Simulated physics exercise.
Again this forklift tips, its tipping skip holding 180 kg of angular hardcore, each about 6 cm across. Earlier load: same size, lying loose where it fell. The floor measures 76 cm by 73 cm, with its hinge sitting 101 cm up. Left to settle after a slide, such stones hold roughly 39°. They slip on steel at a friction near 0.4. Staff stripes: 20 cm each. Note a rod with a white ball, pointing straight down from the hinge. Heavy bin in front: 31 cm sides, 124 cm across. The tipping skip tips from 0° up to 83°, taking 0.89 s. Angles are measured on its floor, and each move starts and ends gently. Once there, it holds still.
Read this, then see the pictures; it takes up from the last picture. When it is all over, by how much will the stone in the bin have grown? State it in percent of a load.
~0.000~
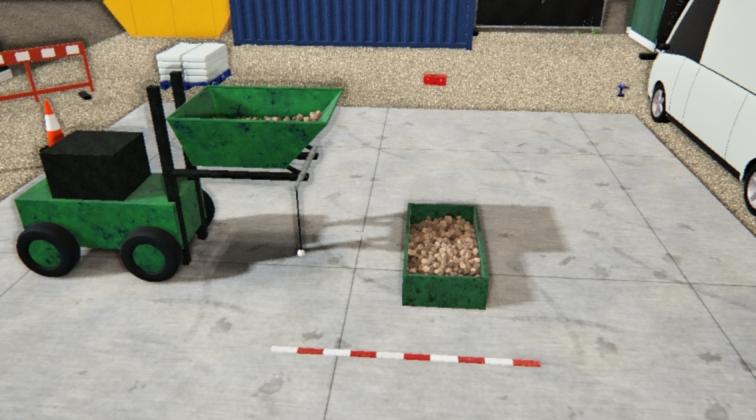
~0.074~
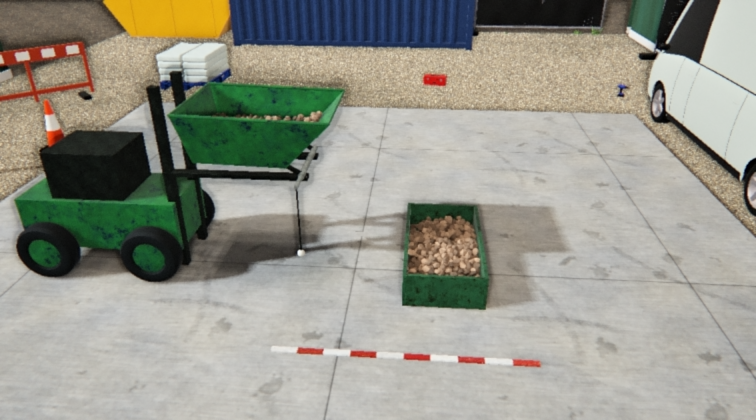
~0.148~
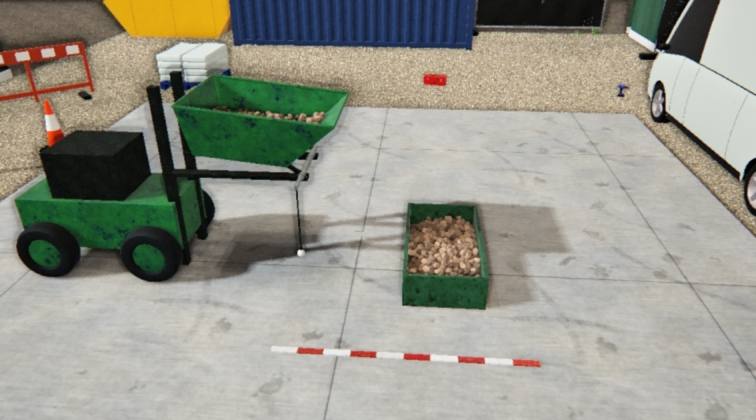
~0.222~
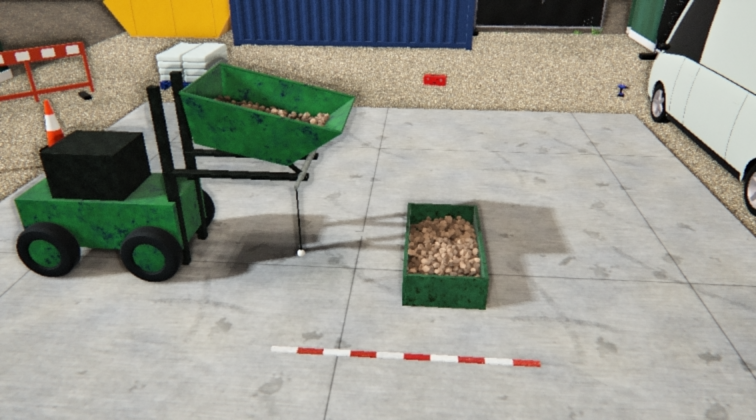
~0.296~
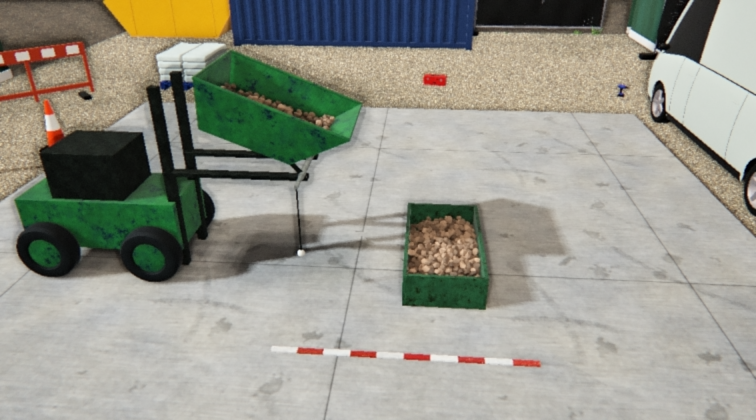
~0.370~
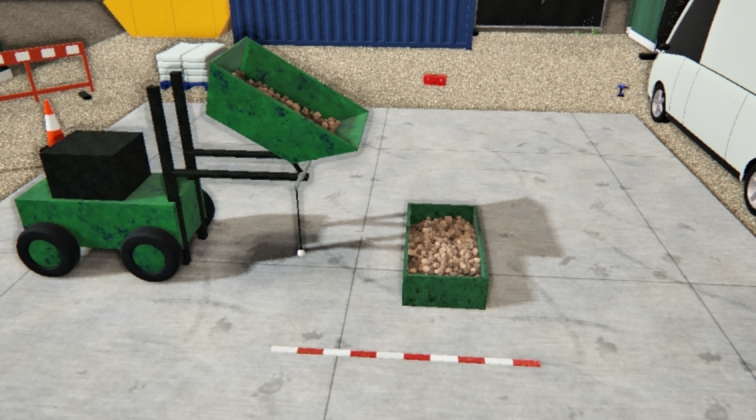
By roughly 73 per cent of a load.
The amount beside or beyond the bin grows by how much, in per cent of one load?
About 0 percent.
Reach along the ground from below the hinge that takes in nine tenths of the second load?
Ahead of it by roughly 140 cm.
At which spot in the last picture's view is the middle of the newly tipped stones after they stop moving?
Roughly pixel (422, 243) in the last view.
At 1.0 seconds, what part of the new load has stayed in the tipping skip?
Around 85 in a hundred.
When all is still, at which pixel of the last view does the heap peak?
The top of the heap sits near (420, 229).
After 0.7 s the floor is at 70°; in per cent of one load, 100 in the tipping skip, 100 in the bin; the foremost stones are at (473, 246).
After 1.0 s the floor is at 83°; in per cent of one load, 83 in the tipping skip, 17 short of the bin, 100 in the bin; the foremost stones are at (473, 246).
After 1.3 s the floor is at 83°; in per cent of one load, 6 in the tipping skip, 25 short of the bin, 168 in the bin; the foremost stones are at (480, 244).
After 3.6 s the floor is at 83°; in per cent of one load, 0 in the tipping skip, 25 short of the bin, 173 in the bin, 2 beside or beyond the bin; the foremost stones are at (568, 285). Net gain in the bin, 73.
